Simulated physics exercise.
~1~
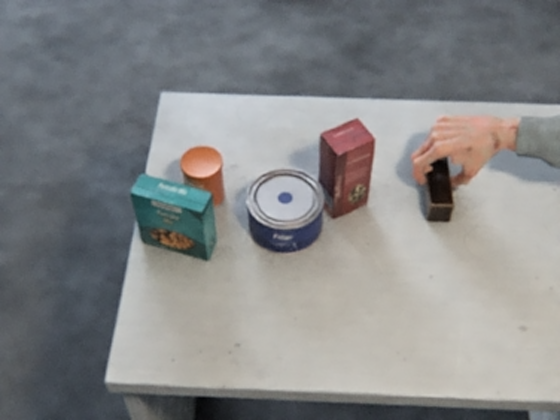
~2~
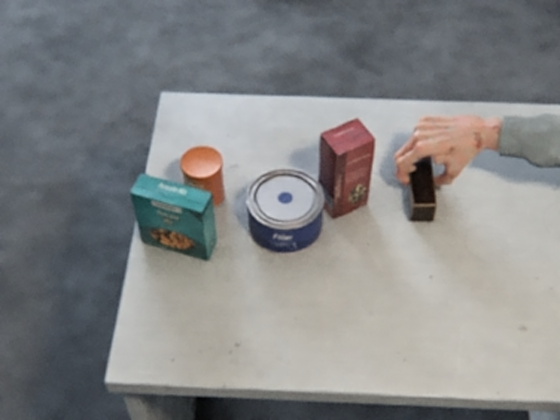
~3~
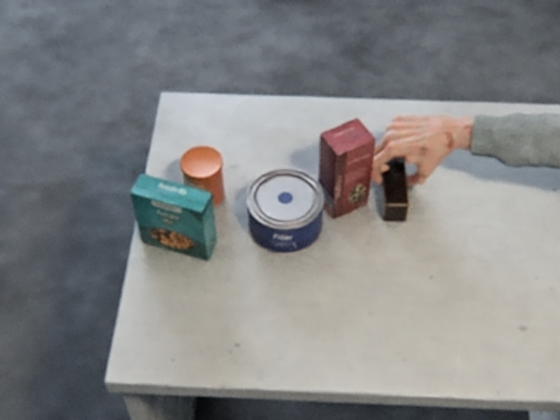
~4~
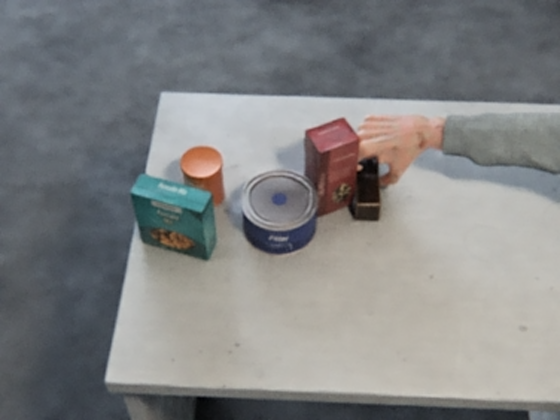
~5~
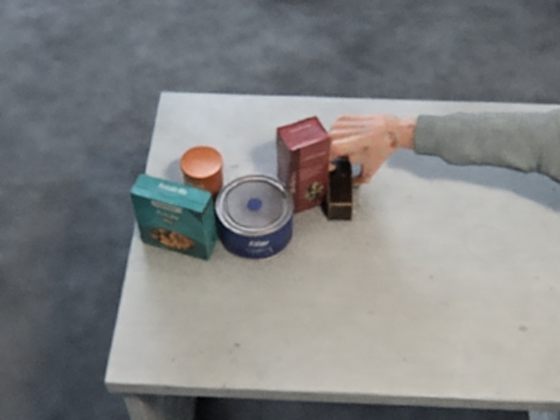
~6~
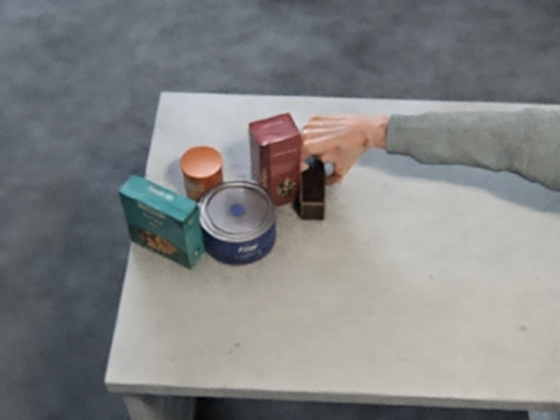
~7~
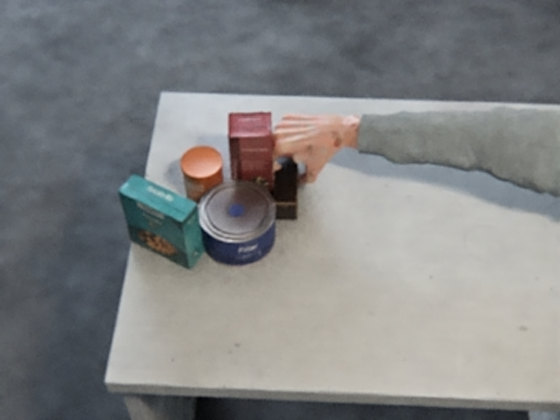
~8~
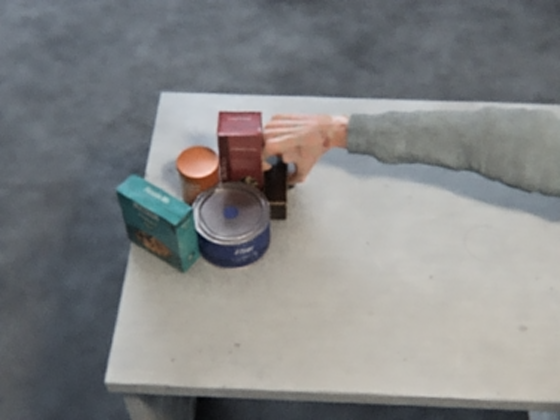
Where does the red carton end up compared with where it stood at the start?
It ends clearly farther left on the table, still upright, behind the blue tub and close to the orange tin.
